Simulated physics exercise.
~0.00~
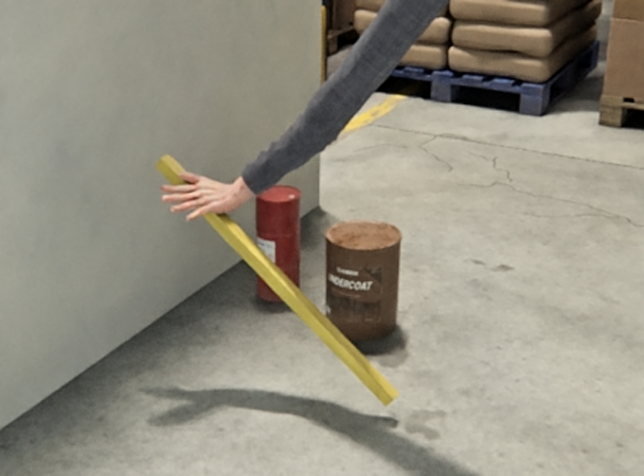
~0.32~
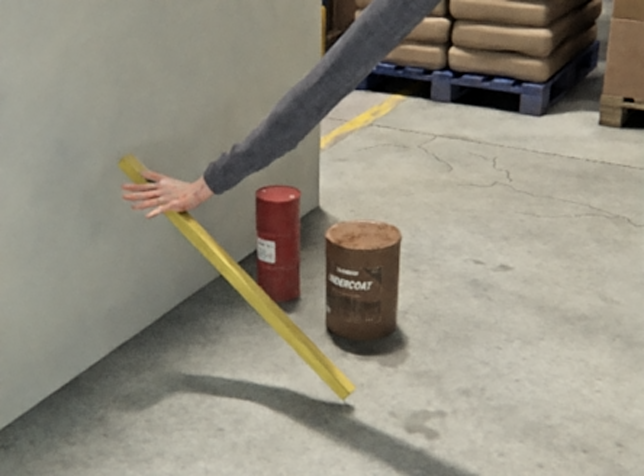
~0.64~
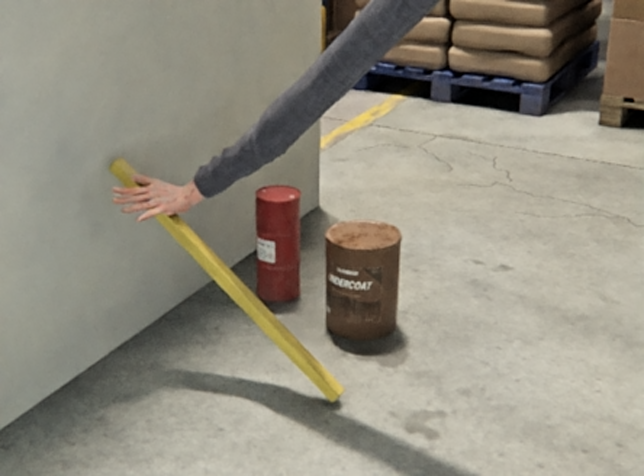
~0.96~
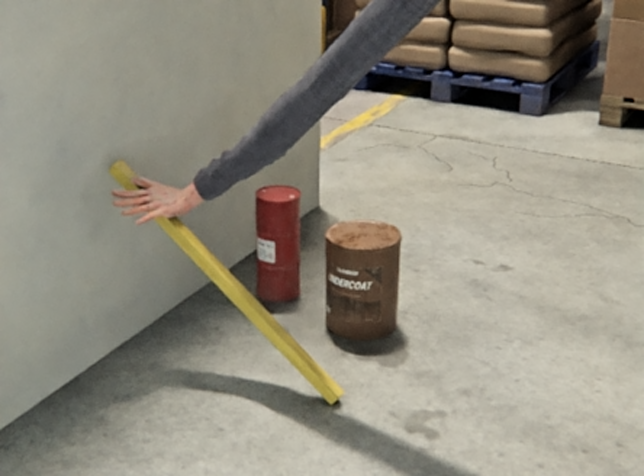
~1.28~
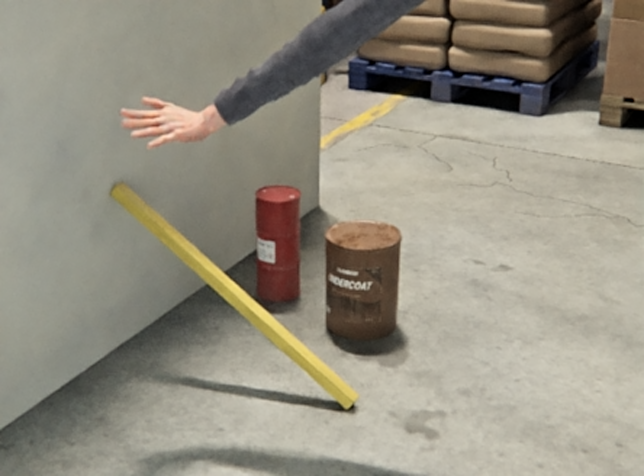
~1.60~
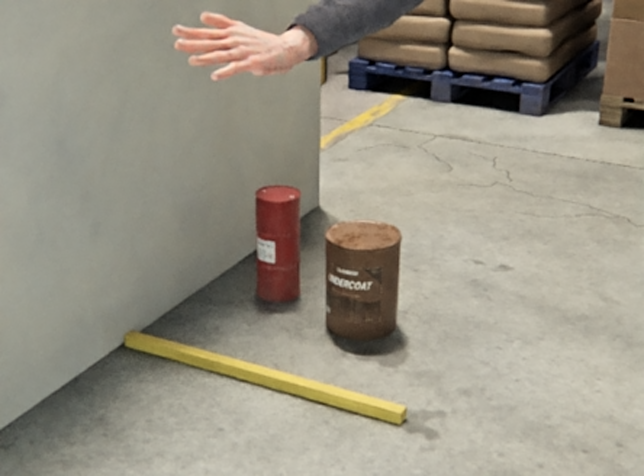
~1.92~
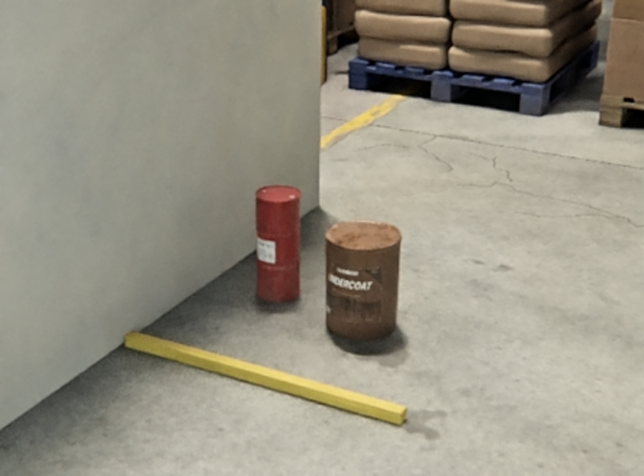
A yellow pole was moved left by a hand and leaned against a bare wall, near a red canister and a brown pail, but once the hand let go and drew back, it slid down and ended up flat on the floor.
